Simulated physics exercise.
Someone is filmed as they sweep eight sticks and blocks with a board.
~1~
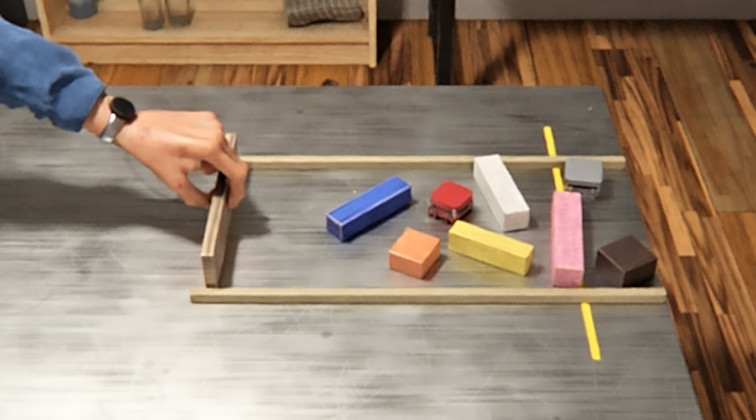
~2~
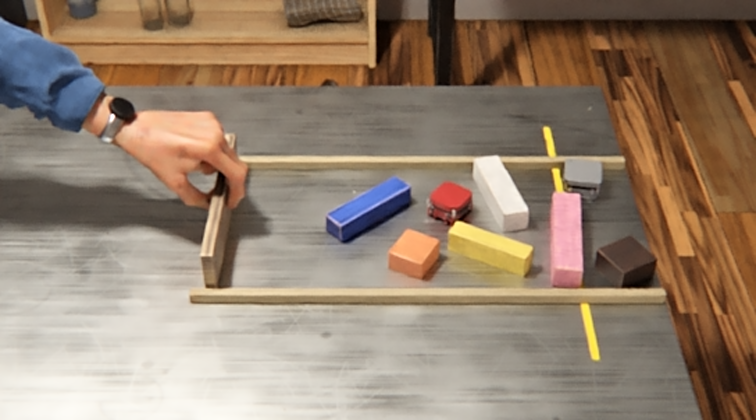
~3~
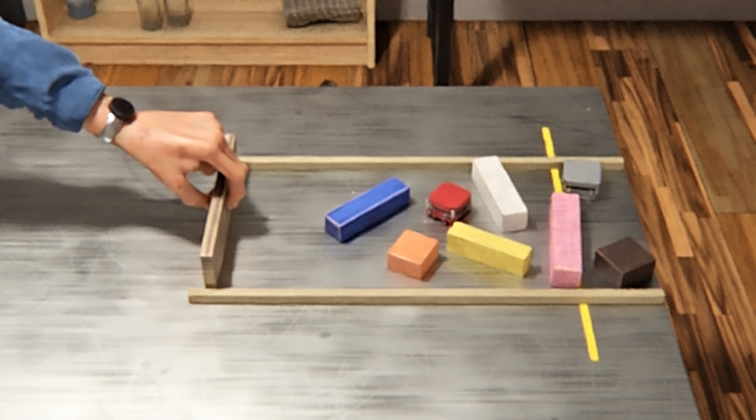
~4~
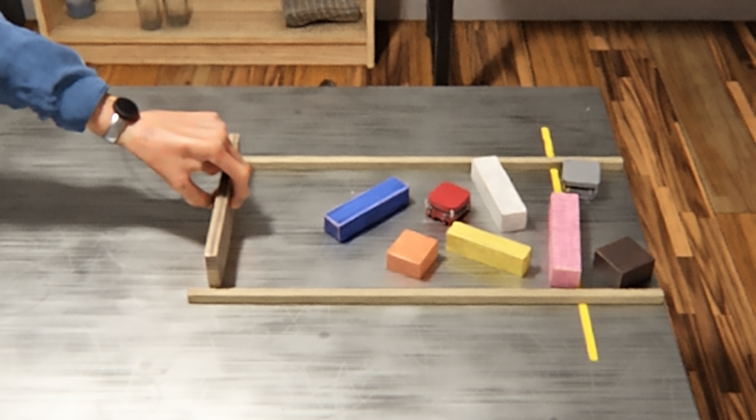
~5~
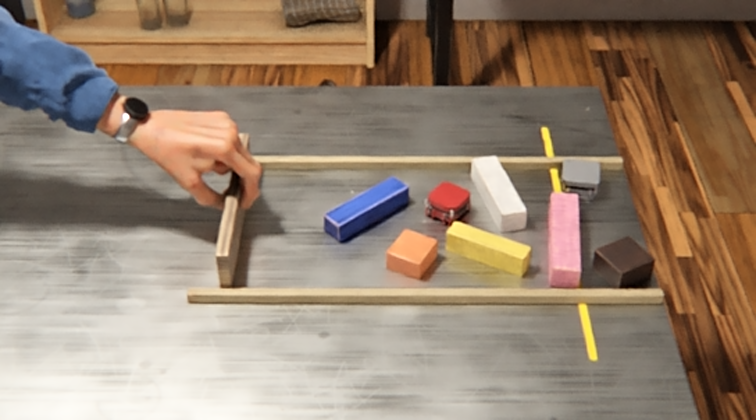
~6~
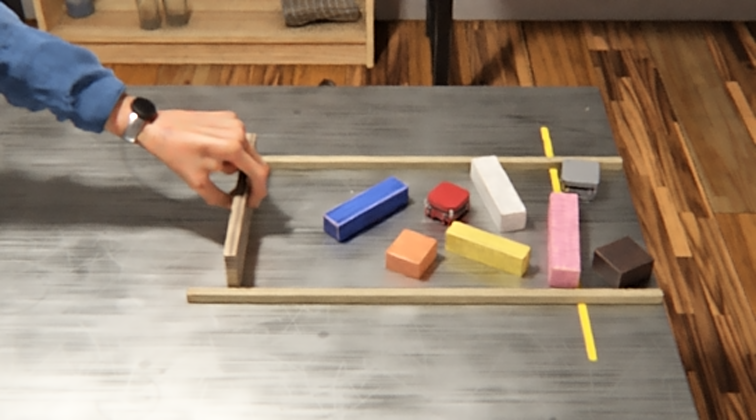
In the video, a hand holds a wooden board upright between two rails on a table, left of several coloured blocks and sticks, then slides it a short way right while the blocks stay still, untouched by the board.
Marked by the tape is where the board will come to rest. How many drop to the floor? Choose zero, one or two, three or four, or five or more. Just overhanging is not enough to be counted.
Three or four.
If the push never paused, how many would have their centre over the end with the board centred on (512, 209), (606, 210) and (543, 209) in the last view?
Respectively 0, 6 and 1.
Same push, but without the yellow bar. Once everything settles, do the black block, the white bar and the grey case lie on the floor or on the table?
Note: Black block is off by the end; white bar is on by the end; grey case is off by the end.
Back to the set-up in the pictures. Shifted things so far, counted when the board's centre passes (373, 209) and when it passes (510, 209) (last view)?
At the first place 1, at the second 8.
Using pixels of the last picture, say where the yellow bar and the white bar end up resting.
The yellow bar settles near (632, 251); as for the white bar, near (616, 188).
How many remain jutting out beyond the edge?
I make it 2.
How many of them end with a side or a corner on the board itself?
2 in contact.
Early on, none off yet; black block at rest near (623, 263); grey case at rest near (579, 181); pink bar at rest near (564, 239).
A while later, none off yet; black block travelled a little near (649, 267); grey case travelled about its own width near (597, 174); pink bar travelled a little near (609, 246).
Finally, the number that fall off is three or four; lost, pink bar, grey case and black block.
